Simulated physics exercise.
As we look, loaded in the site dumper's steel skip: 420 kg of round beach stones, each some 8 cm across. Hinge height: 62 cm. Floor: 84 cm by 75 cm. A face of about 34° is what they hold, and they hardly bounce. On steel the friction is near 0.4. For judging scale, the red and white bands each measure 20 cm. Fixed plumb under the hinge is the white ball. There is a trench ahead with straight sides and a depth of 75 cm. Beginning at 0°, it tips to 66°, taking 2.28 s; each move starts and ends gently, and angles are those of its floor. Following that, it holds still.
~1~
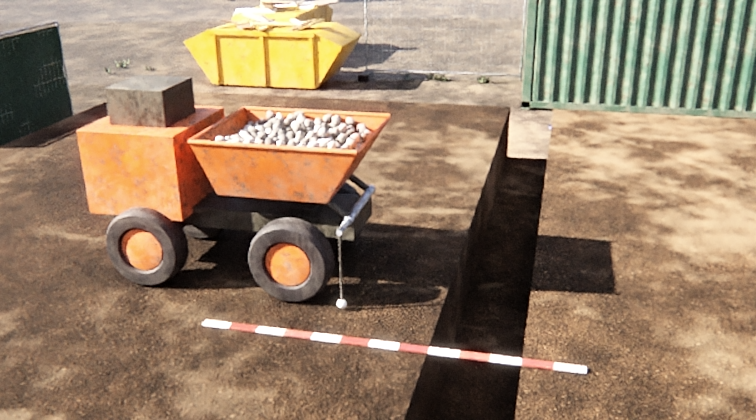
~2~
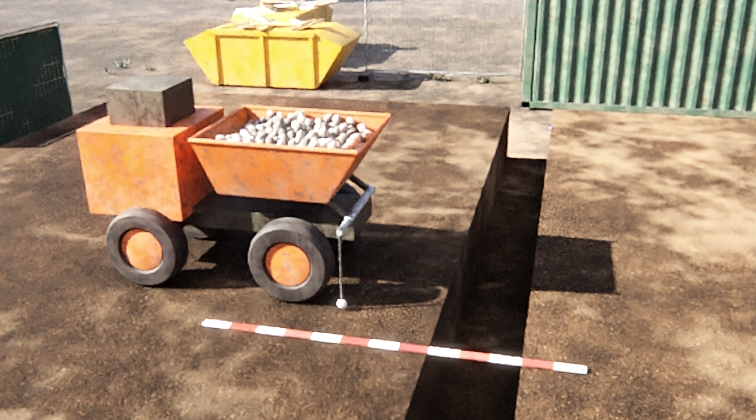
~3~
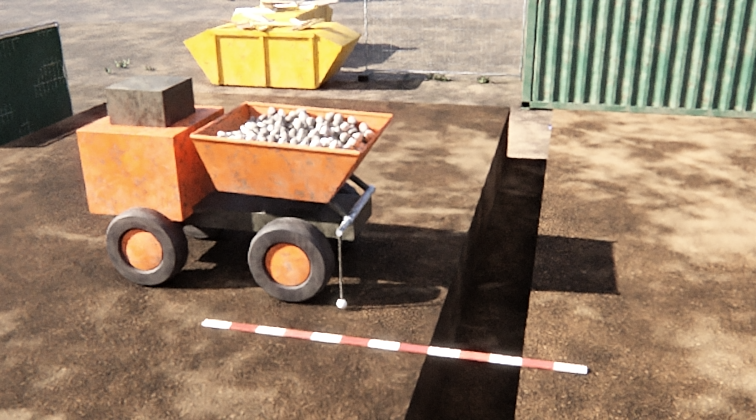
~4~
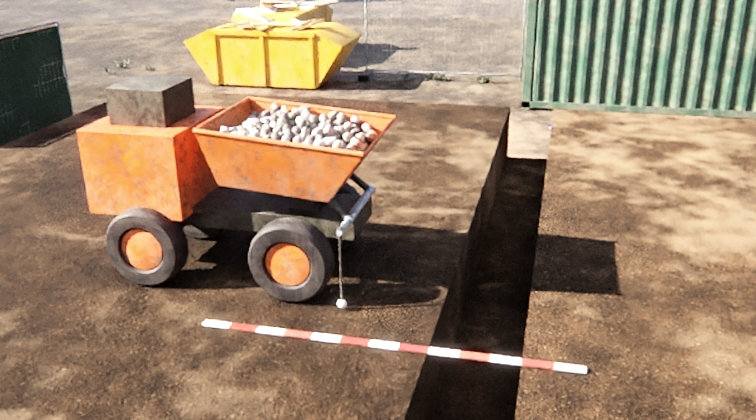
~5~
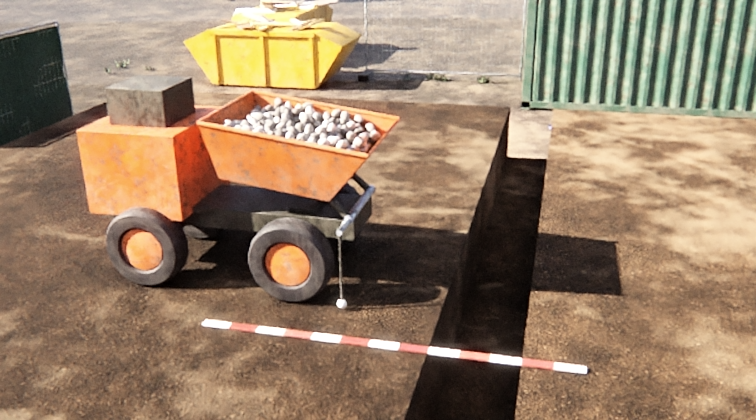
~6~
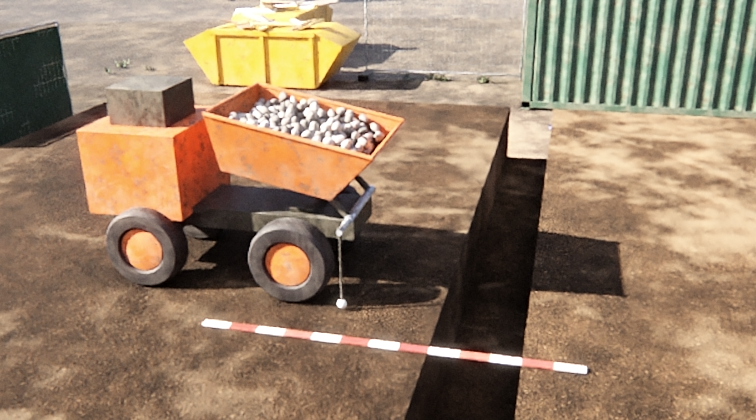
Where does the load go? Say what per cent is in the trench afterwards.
About 100 per cent.
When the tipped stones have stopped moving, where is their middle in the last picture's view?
Resting centre: About (482, 362).
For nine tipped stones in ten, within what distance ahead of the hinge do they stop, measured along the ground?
Around 130 cm ahead of the hinge.
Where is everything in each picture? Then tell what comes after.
The first picture shows lip at (357, 153), floor tilted 0°, highest stones at (314, 119).
In the second picture, the skip is at 1°, its lip at (358, 153); the top of the load is at (310, 119).
The third picture shows lip at (360, 154), floor tilted 2°, highest stones at (296, 118).
The fourth picture shows lip at (363, 155), floor tilted 4°, highest stones at (285, 115).
The fifth picture shows lip at (368, 157), floor tilted 8°, highest stones at (284, 110).
The sixth picture shows lip at (373, 159), floor tilted 11°, highest stones at (279, 107).
A little later the floor is at 56°; 99 % in the skip, 1 % short of the trench; the foremost stones are at (434, 185).
Then the floor is at 66°; 60 % in the skip, 3 % short of the trench, 37 % in the trench; the foremost stones are at (517, 390).
Later still the floor is at 66°; 39 % in the skip, 3 % short of the trench, 57 % in the trench; the foremost stones are at (526, 346).
In the end the floor is at 66°; 1 % in the skip, 1 % short of the trench, 98 % in the trench; the foremost stones are at (532, 339).
